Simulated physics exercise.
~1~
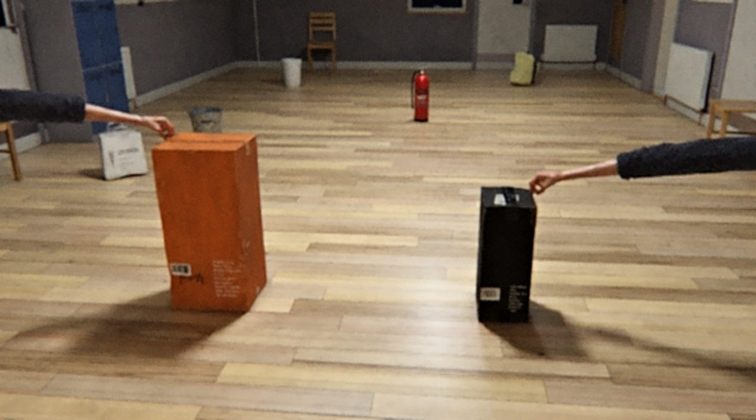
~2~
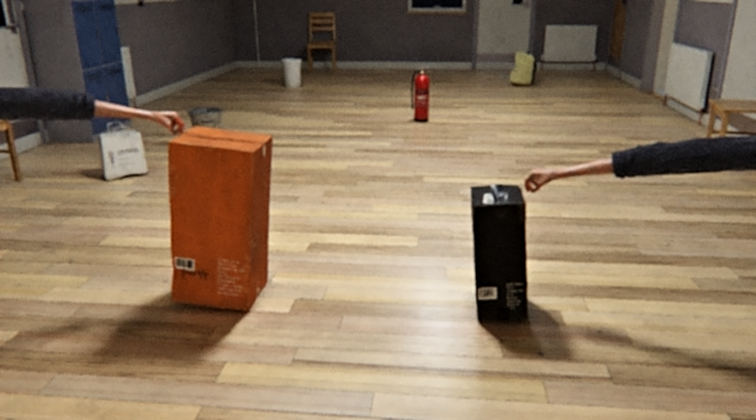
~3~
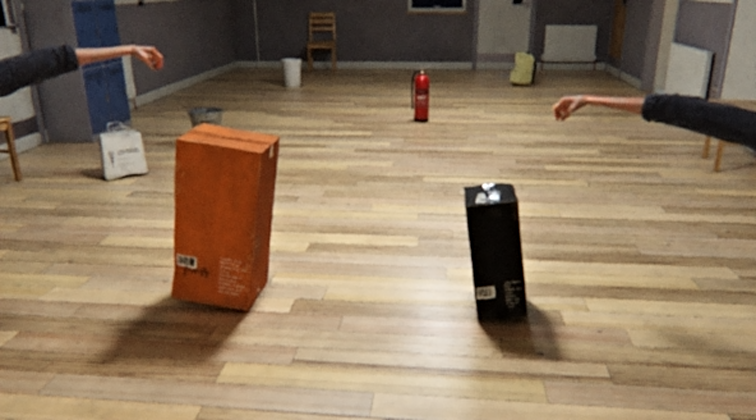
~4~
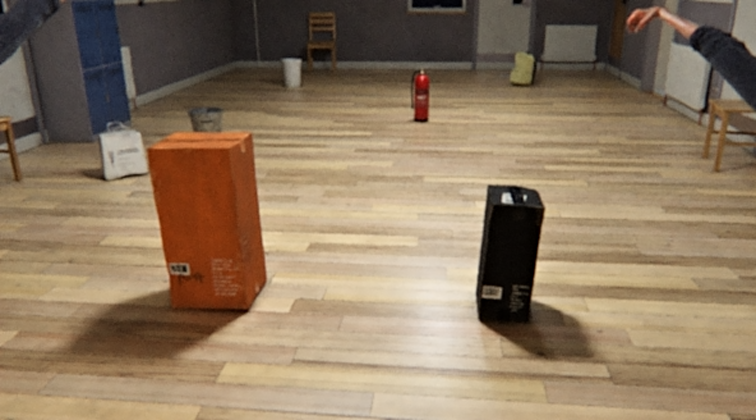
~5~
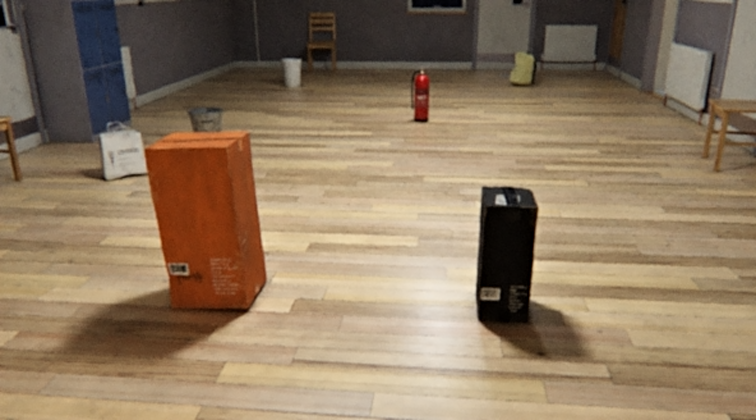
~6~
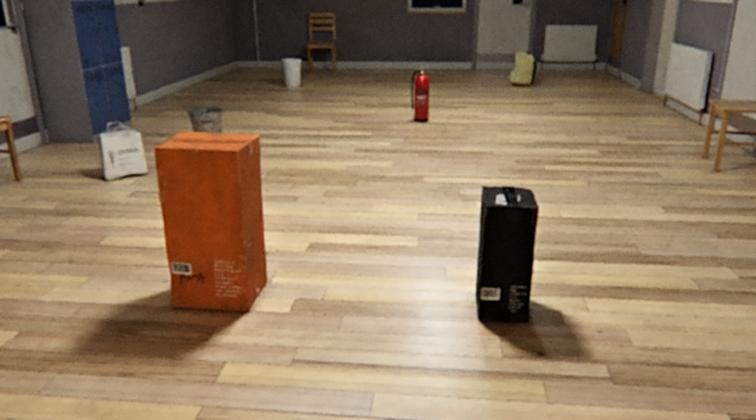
Two hands tipped a tall orange box and a smaller black parcel slightly toward each other on a wooden floor, then let go and drew away; both rocked back and forth a little before settling upright on their bases.
